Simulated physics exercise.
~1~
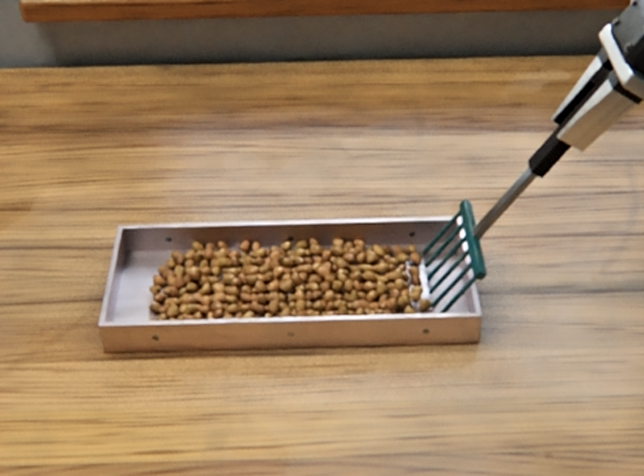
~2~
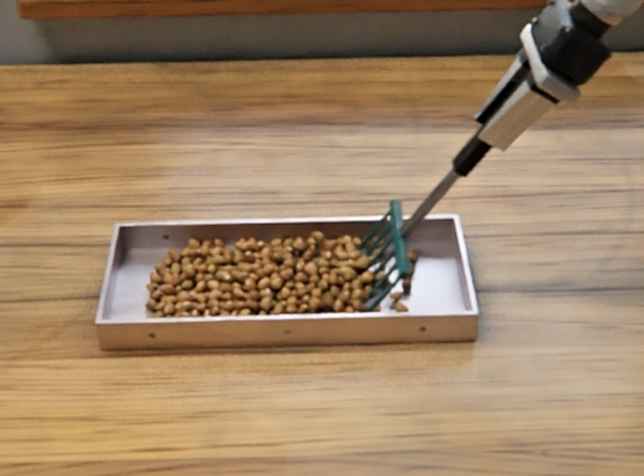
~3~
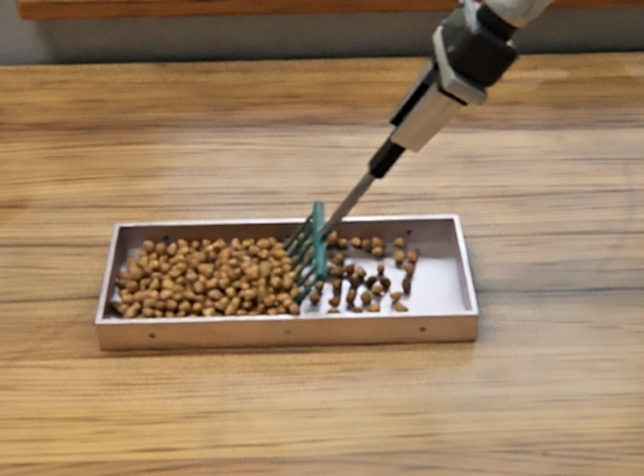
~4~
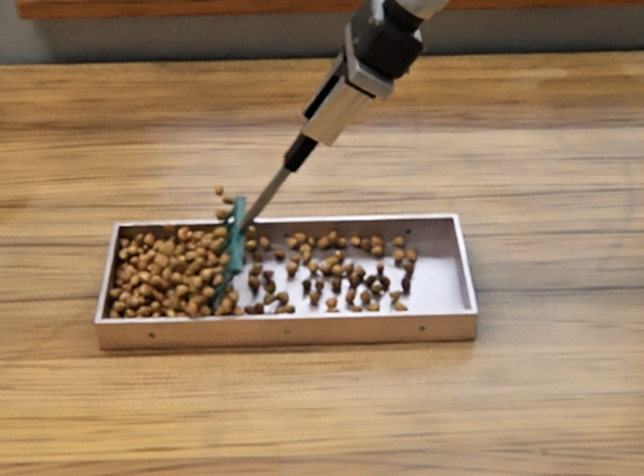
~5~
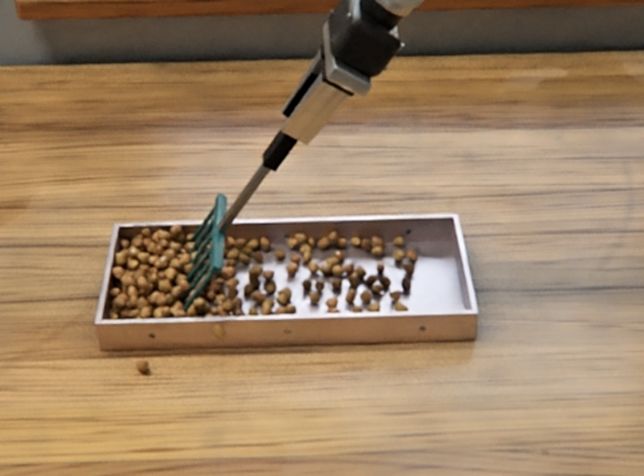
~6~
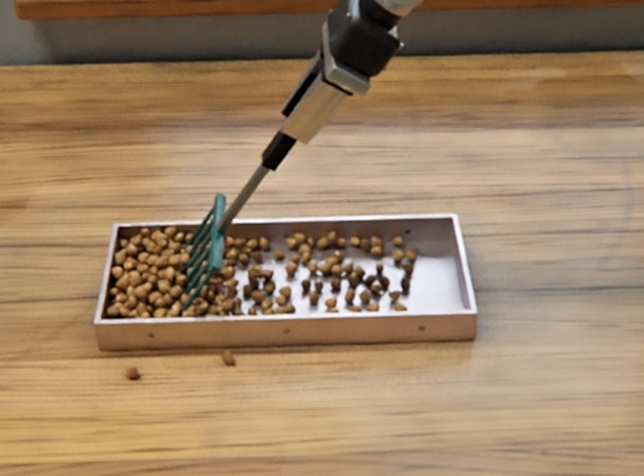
A robot arm rakes dried beans leftward along a trough, spilling a few onto the table.
